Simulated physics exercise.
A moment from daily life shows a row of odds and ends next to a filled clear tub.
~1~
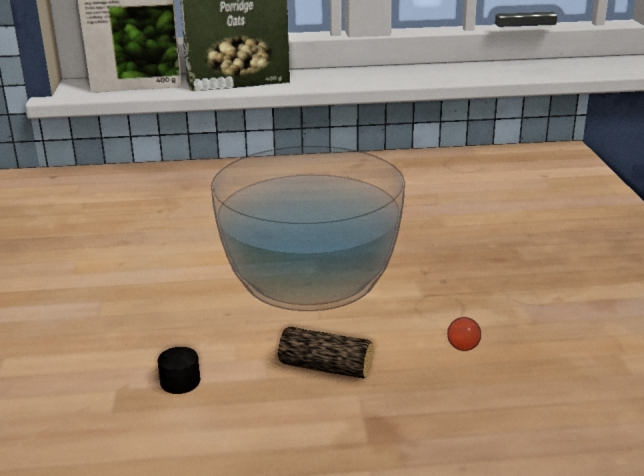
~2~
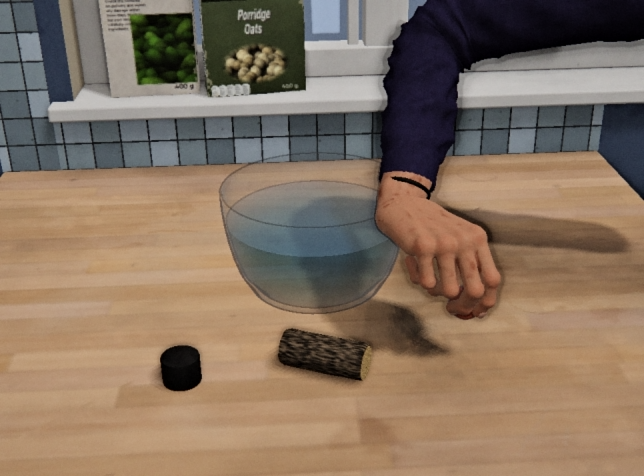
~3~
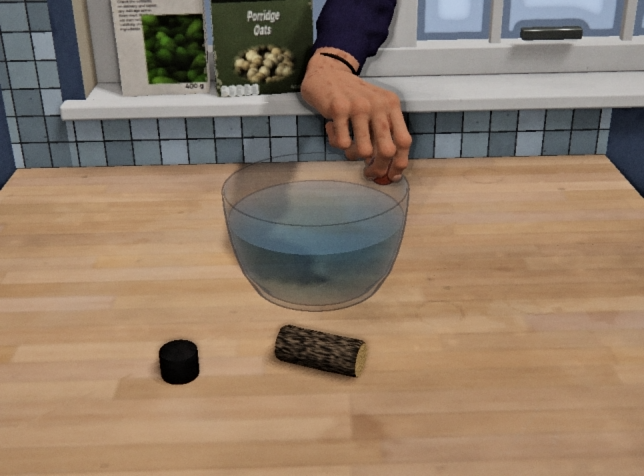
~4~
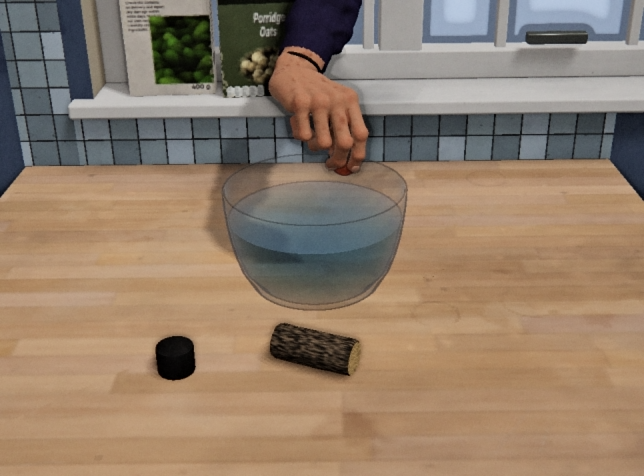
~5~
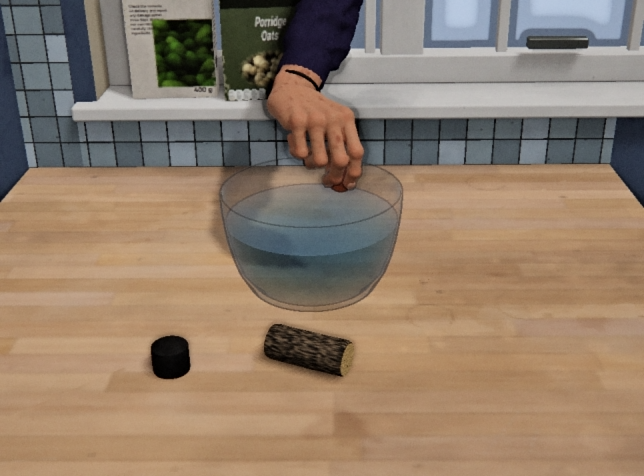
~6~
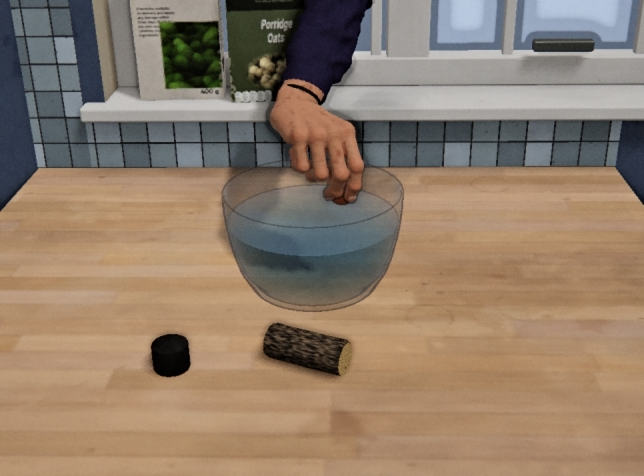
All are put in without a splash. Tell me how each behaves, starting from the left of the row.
Starting at the left, it drops under, then it rides the liquid, then it drops under.
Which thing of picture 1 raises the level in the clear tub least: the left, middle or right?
That's the item at the right end.
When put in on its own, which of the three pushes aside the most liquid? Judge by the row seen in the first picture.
Answer: The central body.
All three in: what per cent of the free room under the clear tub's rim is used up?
10 per cent.
Soon after, the glass marble goes to the bottom.
Later, the piece of branch floats.
In the end, the iron weight goes to the bottom; afloat, piece of branch.
